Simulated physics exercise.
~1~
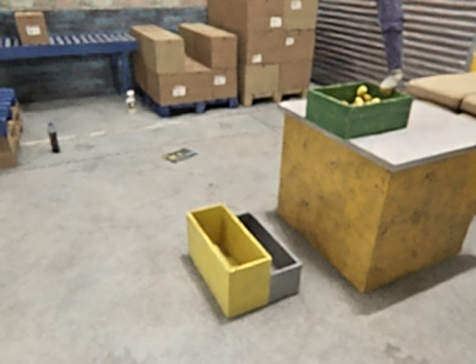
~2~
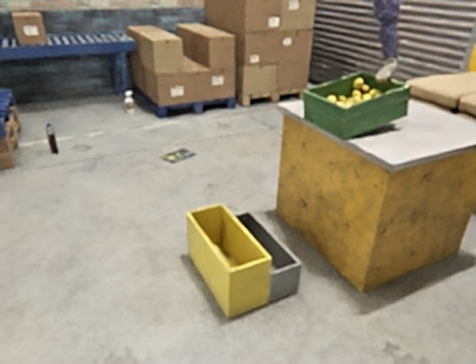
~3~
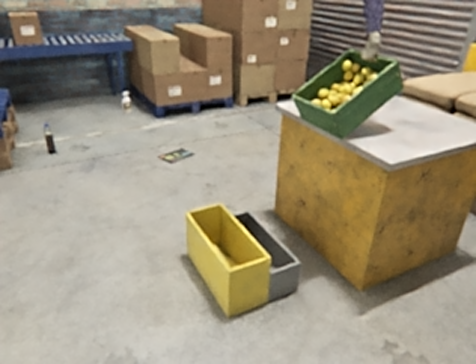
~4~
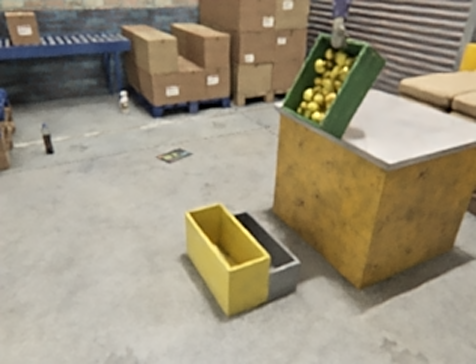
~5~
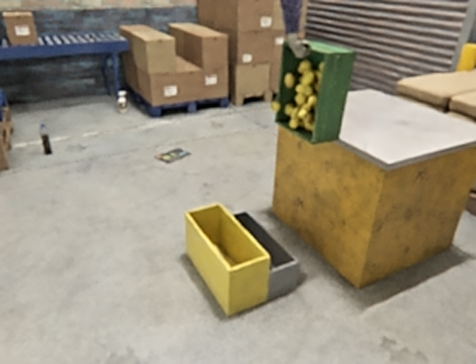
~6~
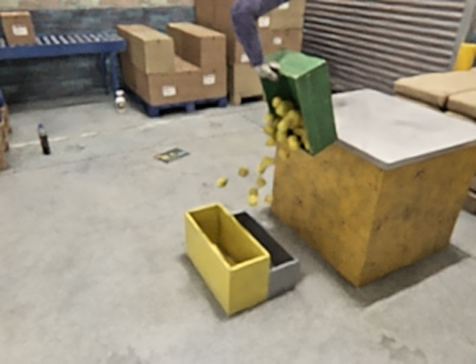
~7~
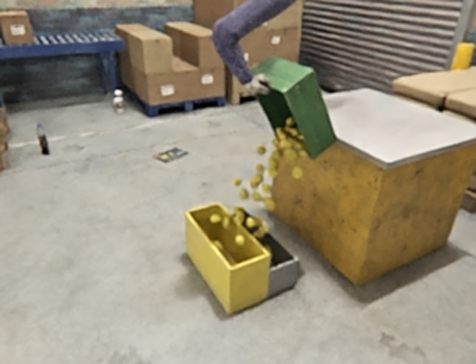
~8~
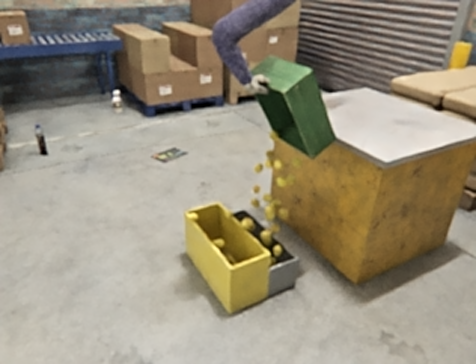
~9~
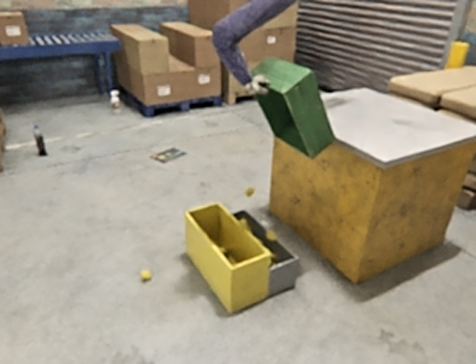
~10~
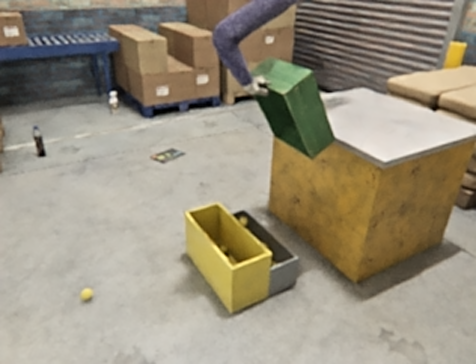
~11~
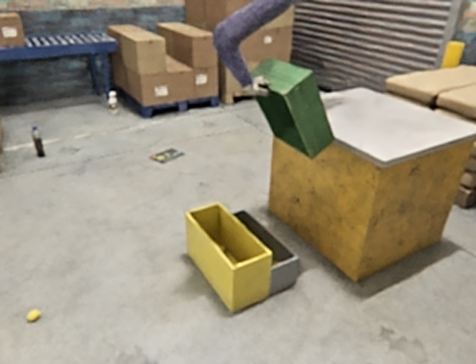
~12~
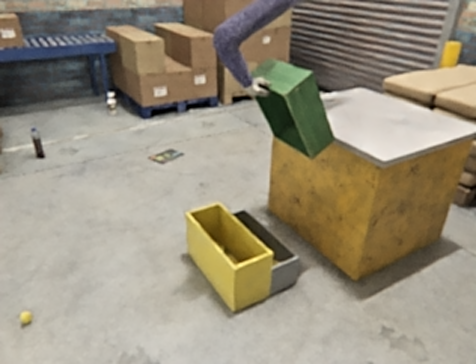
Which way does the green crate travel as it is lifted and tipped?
It moves to the left, from the top of the bench to the bench's left edge.
